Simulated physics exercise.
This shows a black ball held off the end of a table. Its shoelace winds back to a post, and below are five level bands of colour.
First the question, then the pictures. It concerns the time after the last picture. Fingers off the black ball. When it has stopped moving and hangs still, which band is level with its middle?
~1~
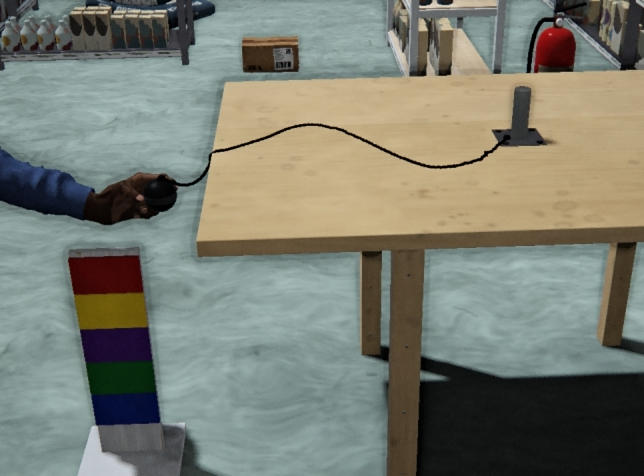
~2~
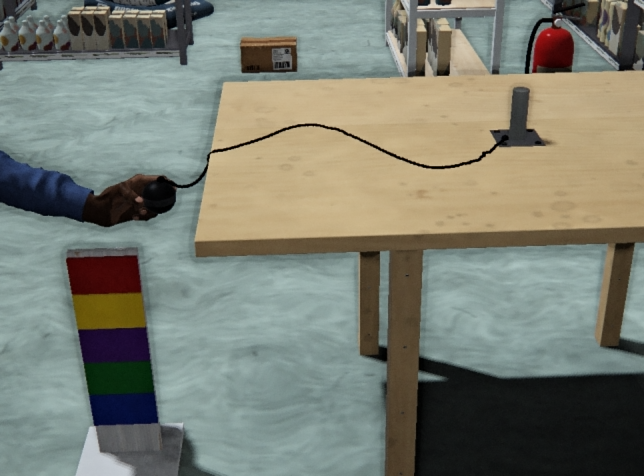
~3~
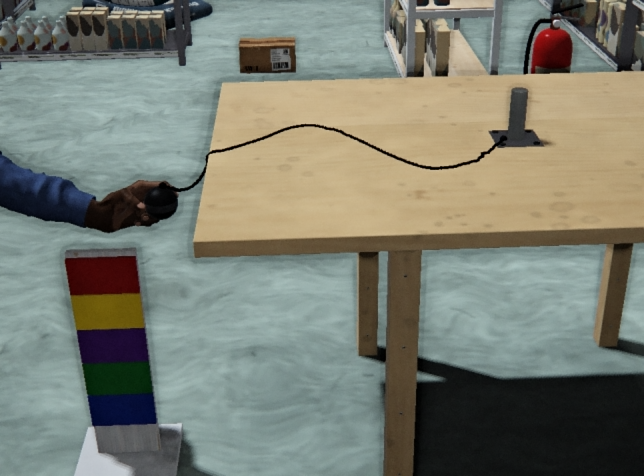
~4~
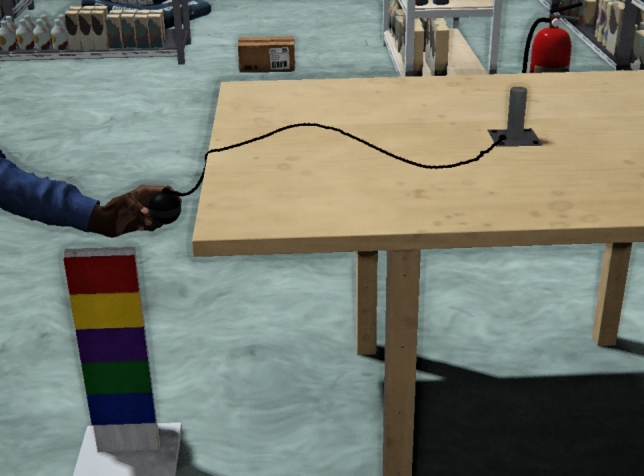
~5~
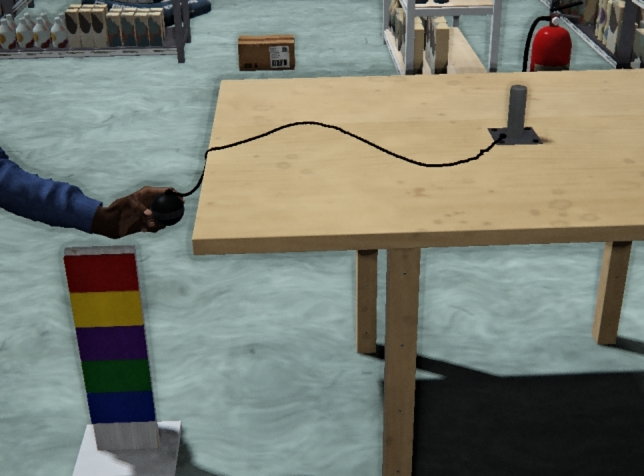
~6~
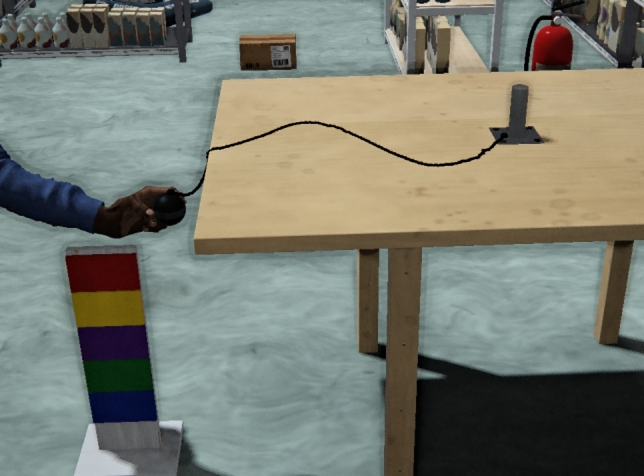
Purple.
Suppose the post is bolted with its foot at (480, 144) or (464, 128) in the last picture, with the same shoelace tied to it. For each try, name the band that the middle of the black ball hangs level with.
The first case gives green, the second gives green.
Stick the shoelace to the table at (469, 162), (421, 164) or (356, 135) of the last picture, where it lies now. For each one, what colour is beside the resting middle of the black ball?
For the first place it's yellow, for the second yellow, and for the third red.
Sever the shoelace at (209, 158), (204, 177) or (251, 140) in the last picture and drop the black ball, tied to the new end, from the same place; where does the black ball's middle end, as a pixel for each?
Case by case: Close to (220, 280), (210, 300) and (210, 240).
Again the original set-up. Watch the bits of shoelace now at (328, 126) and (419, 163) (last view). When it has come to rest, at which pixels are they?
They finish at (237, 154) and (374, 144) respectively.
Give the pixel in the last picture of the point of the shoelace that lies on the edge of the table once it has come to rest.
It's the piece you see at (300, 123).
Soon after, ball near (193, 329); level with purple.
Then, ball near (253, 339); level with purple.
Further on, ball near (214, 335); level with purple.
At rest, ball near (215, 340); level with purple. At purple.
